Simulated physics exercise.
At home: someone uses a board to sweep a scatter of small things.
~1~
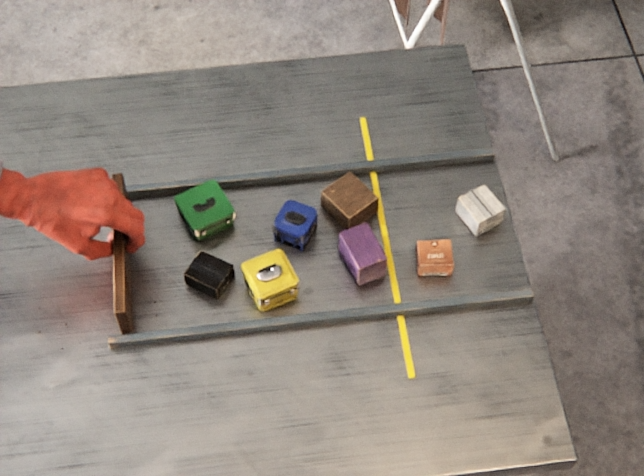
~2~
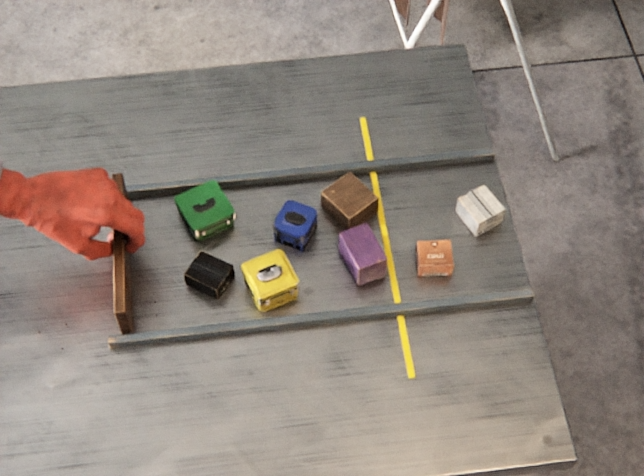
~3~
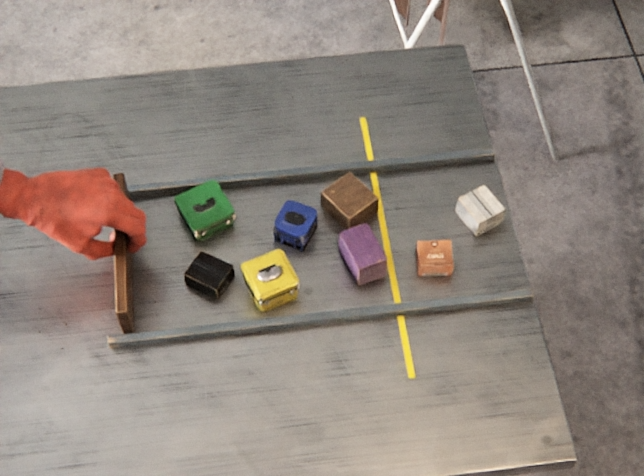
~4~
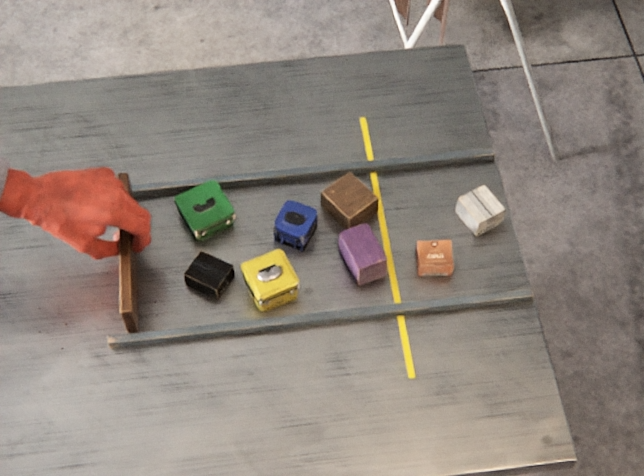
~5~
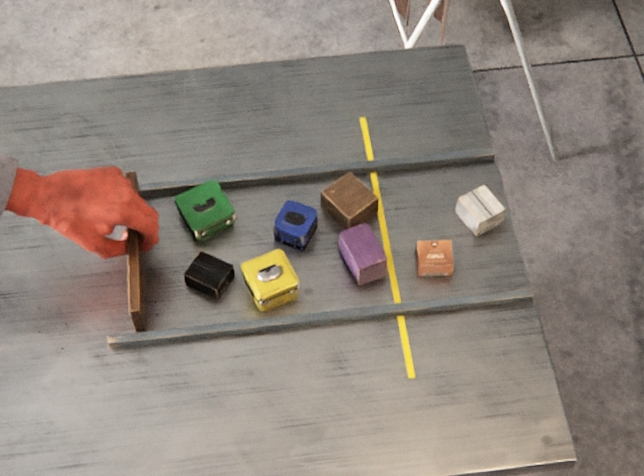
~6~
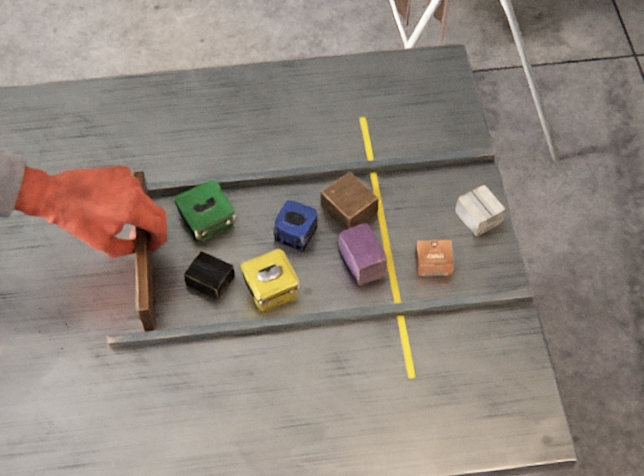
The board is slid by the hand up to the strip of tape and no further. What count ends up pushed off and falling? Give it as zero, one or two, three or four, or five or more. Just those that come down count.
The count that falls is zero.
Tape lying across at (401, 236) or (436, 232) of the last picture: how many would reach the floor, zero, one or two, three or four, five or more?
In order: Zero, then one to two.
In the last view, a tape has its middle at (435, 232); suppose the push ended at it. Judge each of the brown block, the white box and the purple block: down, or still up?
Note: Brown block remains; white box drops down; purple block remains.
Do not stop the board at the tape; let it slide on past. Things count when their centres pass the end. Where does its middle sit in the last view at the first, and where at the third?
I'd put the first at about (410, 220) and the next at about (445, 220).
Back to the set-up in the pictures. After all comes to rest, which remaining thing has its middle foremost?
Result - the white box.
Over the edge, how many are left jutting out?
It would come to 0.
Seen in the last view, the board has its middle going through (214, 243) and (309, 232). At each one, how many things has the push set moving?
At first I count 3, and then 6.
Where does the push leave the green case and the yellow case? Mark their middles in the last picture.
In the last picture the green case sits at (401, 198) while the yellow case sits at (417, 278).
Soon after, none off yet; white box at rest near (480, 211); orange box at rest near (434, 258); purple block at rest near (363, 254).
At rest, the number that fall off is zero.
